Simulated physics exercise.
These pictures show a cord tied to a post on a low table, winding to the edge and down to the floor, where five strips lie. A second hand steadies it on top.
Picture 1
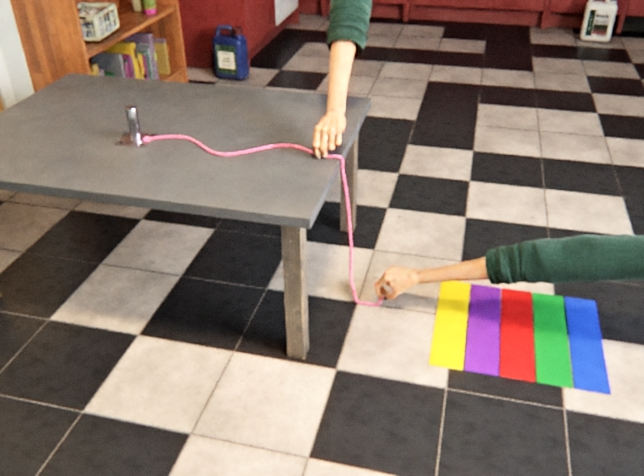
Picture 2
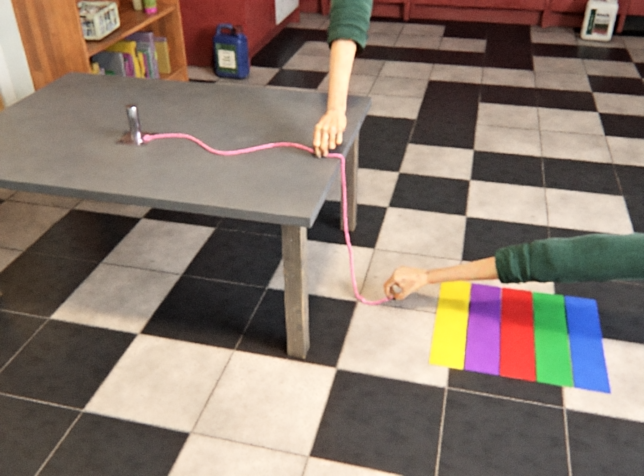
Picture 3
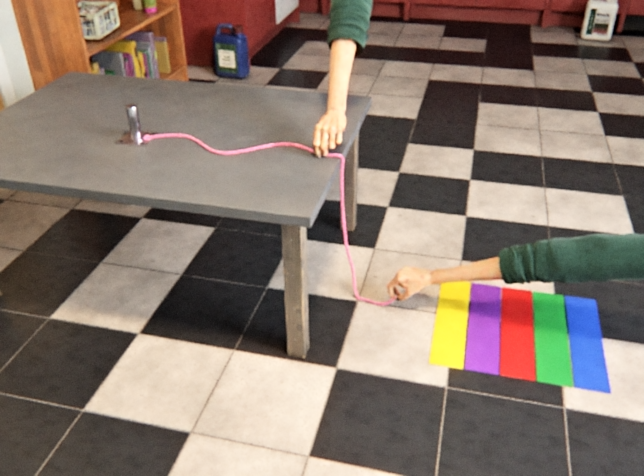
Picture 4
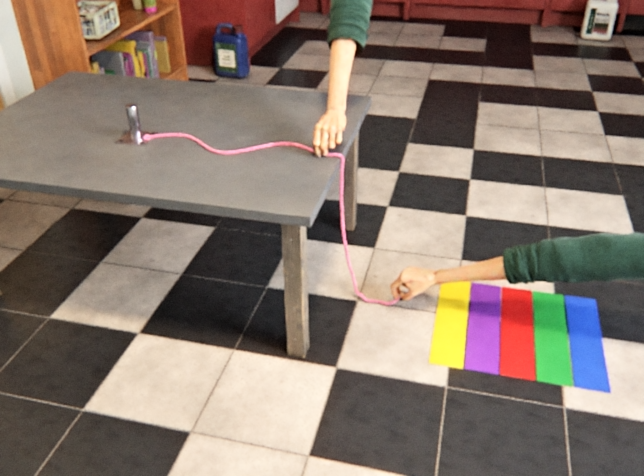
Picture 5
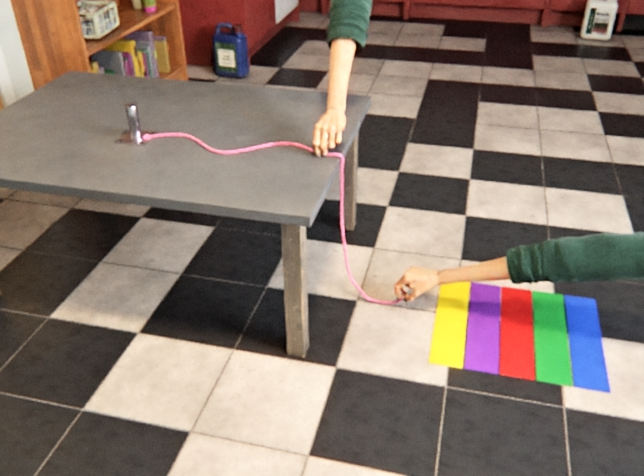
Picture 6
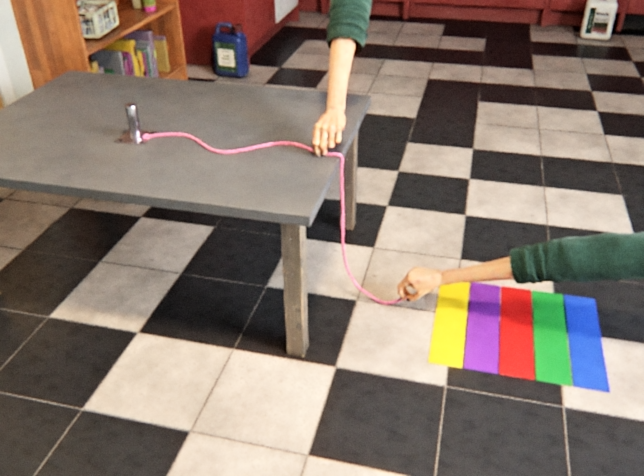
In a room with a checkered floor, one hand held a pink cord at the edge of a gray table while another, down by the floor, drew its end slightly right toward the colored strips.
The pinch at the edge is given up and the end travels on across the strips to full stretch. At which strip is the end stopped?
The end stops over the red strip.
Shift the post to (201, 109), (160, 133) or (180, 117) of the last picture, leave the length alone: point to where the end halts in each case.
Near (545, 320), (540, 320) and (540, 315).
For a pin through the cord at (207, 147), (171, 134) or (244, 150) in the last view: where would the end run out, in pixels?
The places are (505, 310), (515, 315) and (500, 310).
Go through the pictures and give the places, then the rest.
In the first frame, end (383, 297); yellow (448, 350); purple (482, 355); red (517, 361); green (553, 367); blue (590, 373).
In the second frame, end (392, 297); cord through (178, 136) (224, 153) (292, 145) (343, 171) (346, 232) (355, 286).
In the third frame, end (396, 297).
In the fourth frame, end (399, 297); cord through (178, 135) (224, 153) (292, 144) (342, 170) (343, 231) (355, 284).
In the fifth frame, end (403, 298).
In the sixth frame, end (406, 298); cord through (178, 134) (223, 152) (292, 144) (342, 170) (343, 230) (356, 285).
Early on, end near (464, 306); over yellow.
Midway, end near (498, 312); over purple.
At the end of the slack, end near (518, 315); over red. It gets as far as the red strip.
